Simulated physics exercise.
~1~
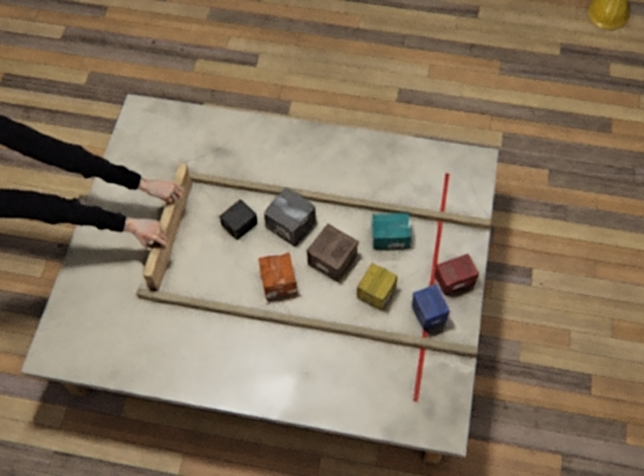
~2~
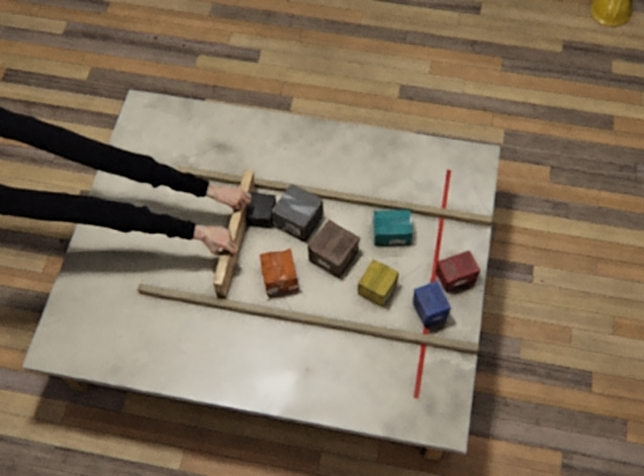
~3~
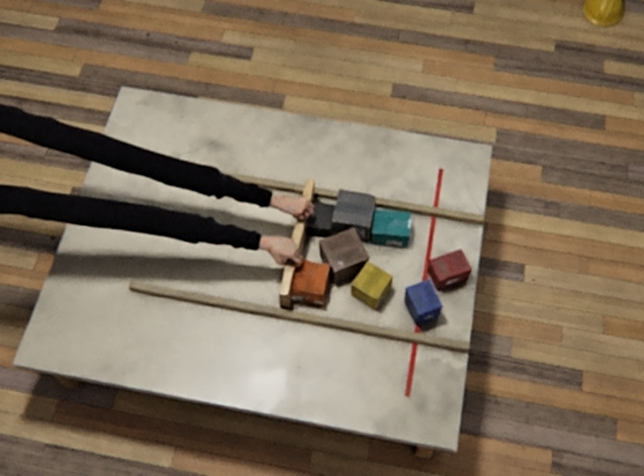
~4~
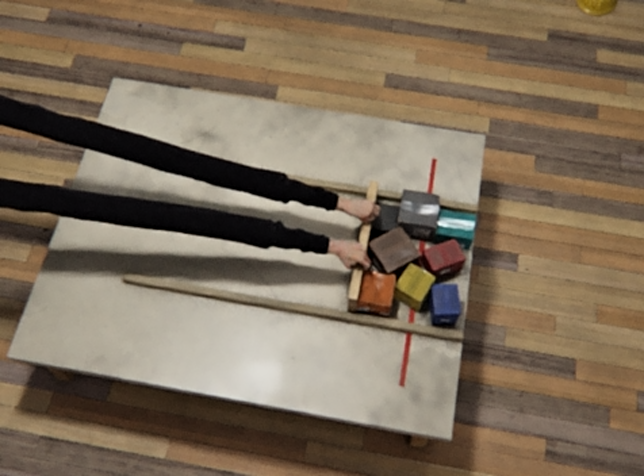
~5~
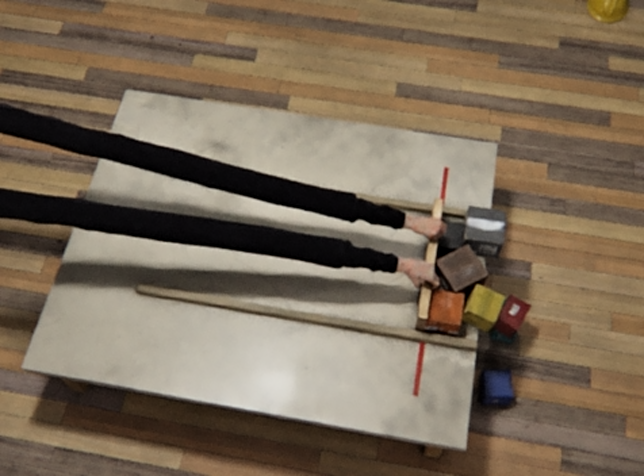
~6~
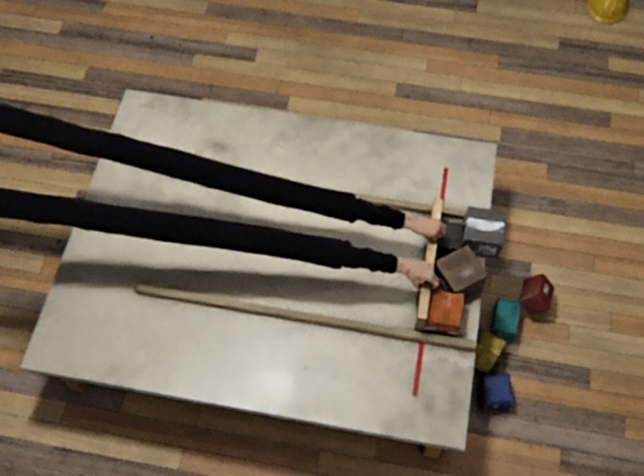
A wooden plank, held upright by two black-sleeved hands, slides rightward between two rails on a pale tabletop seen from above, over a wood-plank floor. Ahead of it lie black, grey, brown, orange, yellow and turquoise boxes, with red and blue ones near a red tape line. The plank reaches the black box, then gathers the grey, orange and brown ones, bunching everything toward the right edge. It stops at the tape as the blue, red, yellow and turquoise boxes go over. Those four end on the floor, while black, grey, brown and orange stay against the plank.
